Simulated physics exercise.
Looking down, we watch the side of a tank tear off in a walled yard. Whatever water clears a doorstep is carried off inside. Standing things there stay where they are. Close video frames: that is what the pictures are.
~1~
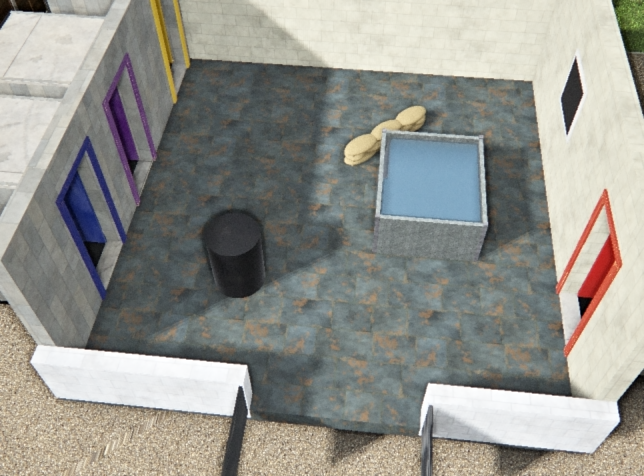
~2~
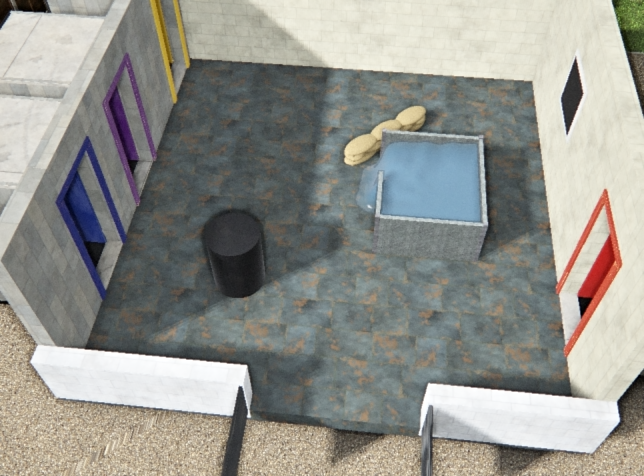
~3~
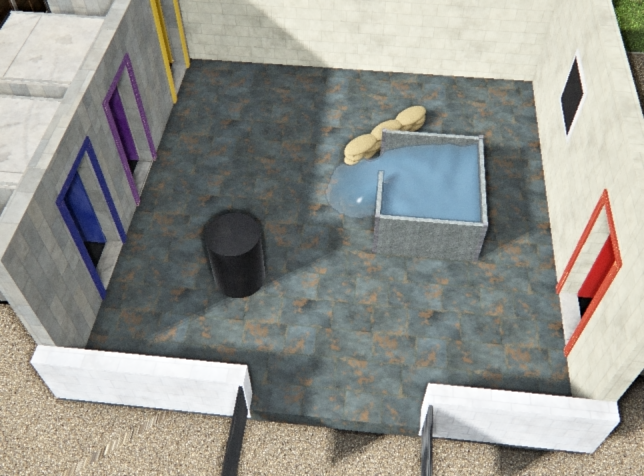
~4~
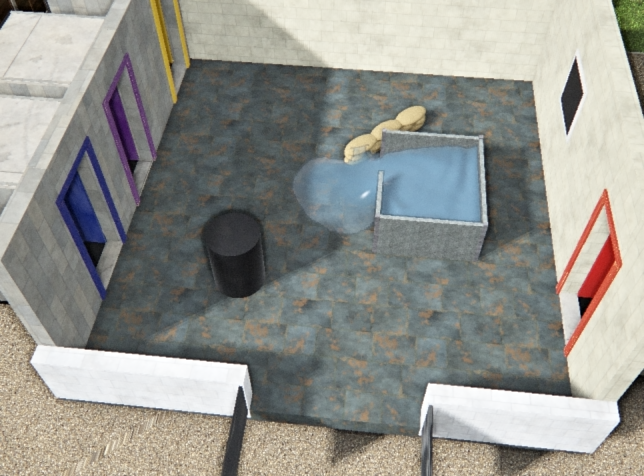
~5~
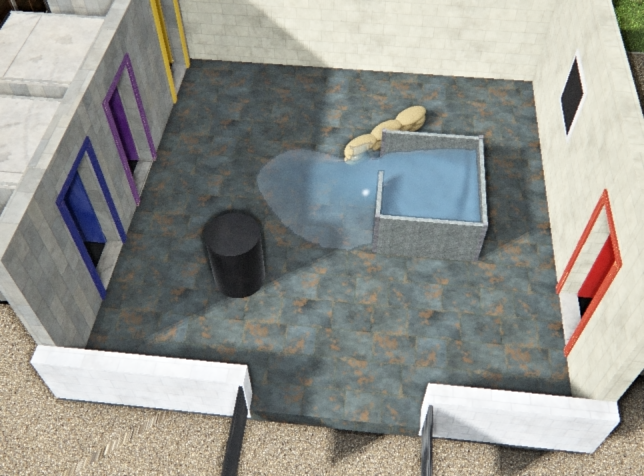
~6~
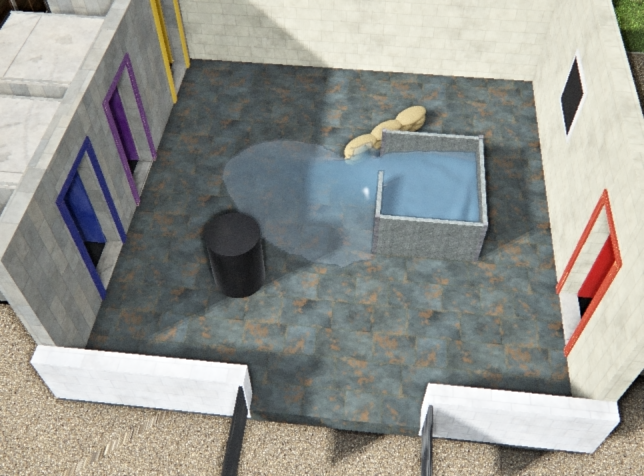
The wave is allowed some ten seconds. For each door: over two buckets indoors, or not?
Purple door: Too much water, blue door: Too much water, yellow door: Little enough water, red door: Little enough water.
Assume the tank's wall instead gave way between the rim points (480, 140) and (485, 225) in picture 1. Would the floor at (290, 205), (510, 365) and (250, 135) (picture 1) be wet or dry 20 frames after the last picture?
So: Spared, then wetted, then spared.
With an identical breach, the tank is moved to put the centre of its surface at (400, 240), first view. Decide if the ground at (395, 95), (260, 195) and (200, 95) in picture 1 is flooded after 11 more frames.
Points in turn: Not reached; inundated; inundated.
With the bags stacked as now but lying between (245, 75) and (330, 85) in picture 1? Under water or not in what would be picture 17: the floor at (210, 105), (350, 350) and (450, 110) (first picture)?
In turn: Under water, dry, no water.
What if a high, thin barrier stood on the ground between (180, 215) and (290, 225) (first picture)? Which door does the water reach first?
That would be the purple-painted one.
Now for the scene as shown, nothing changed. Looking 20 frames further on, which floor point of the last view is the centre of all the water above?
At about (310, 191).
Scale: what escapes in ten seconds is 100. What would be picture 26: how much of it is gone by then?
Roughly 55 %.
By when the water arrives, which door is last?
That is the red-painted one.
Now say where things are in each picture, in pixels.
In the first frame, the water tank at (431, 179) is whole and still.
In the second frame, water pours out at (382, 178) and has run to (367, 208).
In the third frame, water pours out at (382, 179) and has run to (334, 203).
In the fourth frame, the front is at (298, 191), out from the gap at (382, 179).
In the fifth frame, the front is at (266, 170), out from the gap at (382, 179).
In the sixth frame, water pours out at (382, 179) and has run to (231, 164).
A moment on, water covers 30 % of the floor; the purple door under two buckets in, the blue door not reached, the yellow door not reached, the red door not reached.
Next, water covers 40 % of the floor; the purple door far over two buckets in, the blue door under two buckets in, the yellow door wet at the sill, nothing in, the red door not reached.
Then, water covers 45 % of the floor; the purple door far over two buckets in, the blue door over two buckets in, the yellow door wet at the sill, nothing in, the red door not reached.
Later, water covers 70 % of the floor; the purple door far over two buckets in, the blue door far over two buckets in, the yellow door wet at the sill, nothing in, the red door not reached.
In the end, water covers 90 % of the floor; the purple door far over two buckets in, the blue door far over two buckets in, the yellow door wet at the sill, nothing in, the red door wet at the sill, nothing in.
